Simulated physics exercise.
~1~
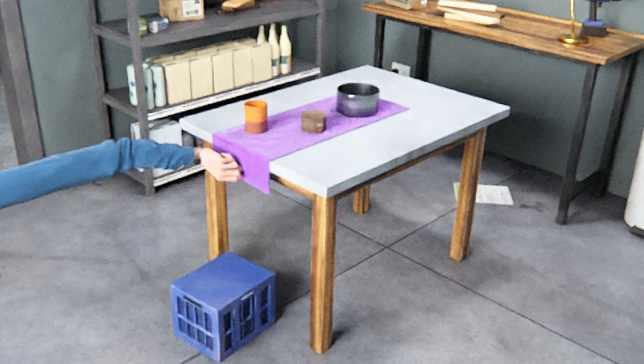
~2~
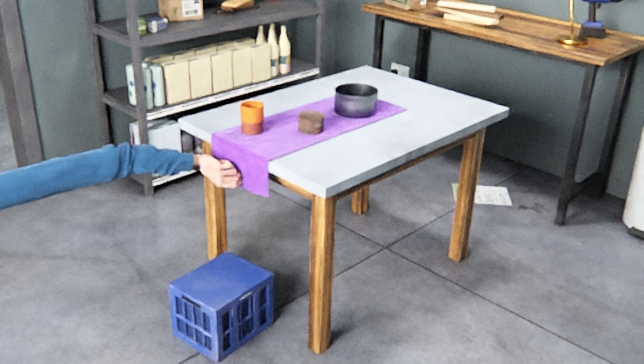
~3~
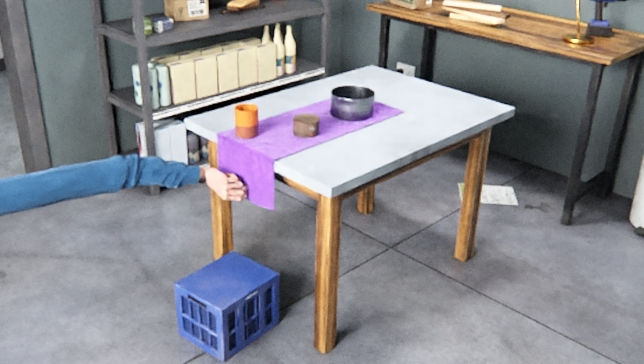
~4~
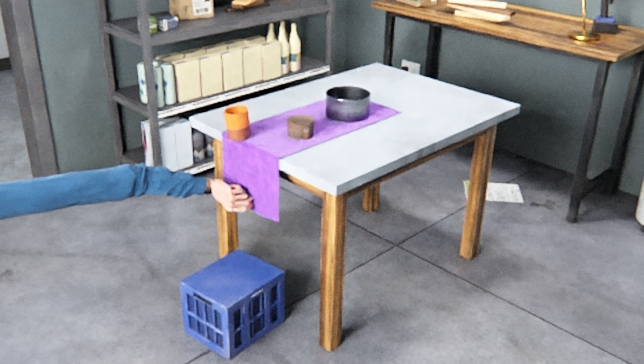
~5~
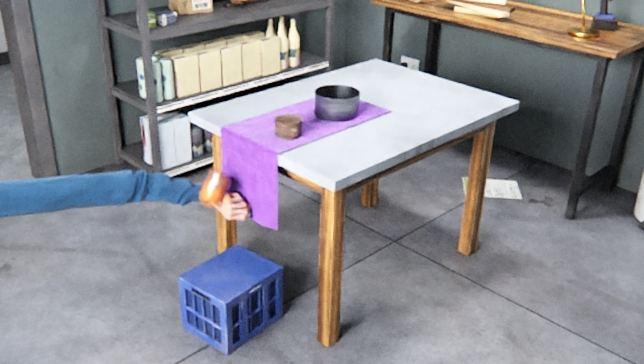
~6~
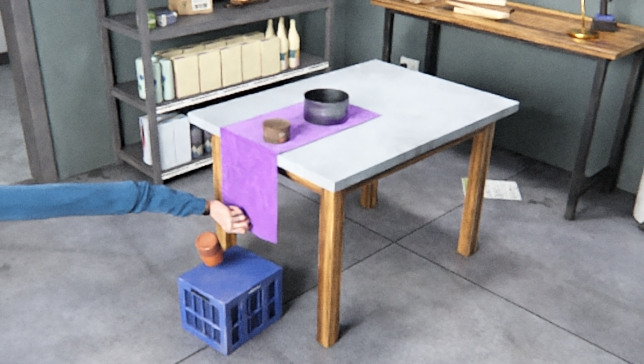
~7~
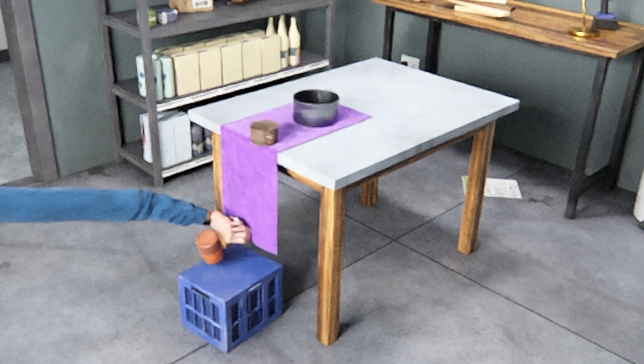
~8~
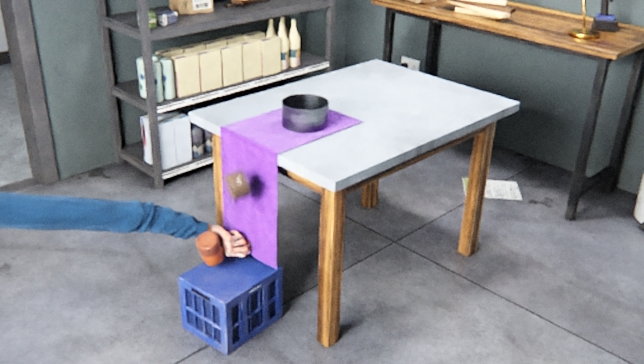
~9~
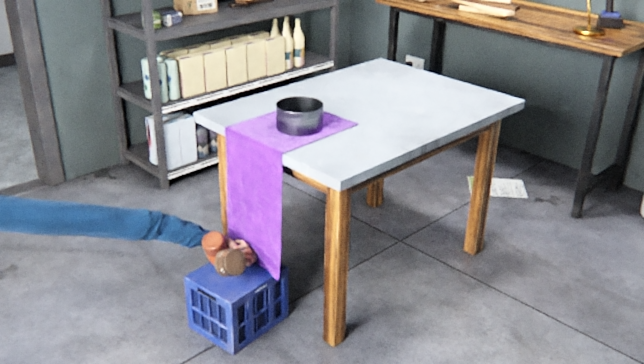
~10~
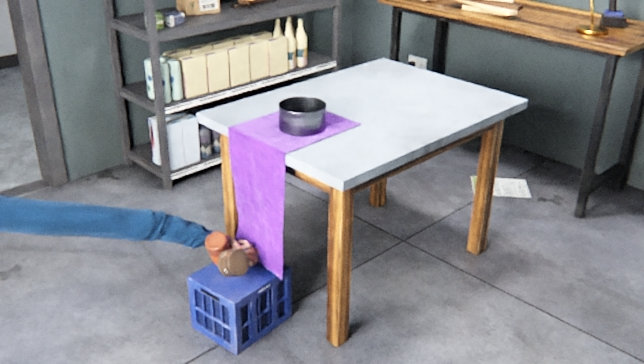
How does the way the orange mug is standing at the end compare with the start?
At the start the orange mug stands upright on the cloth, and at the end it is upside down on the blue crate.
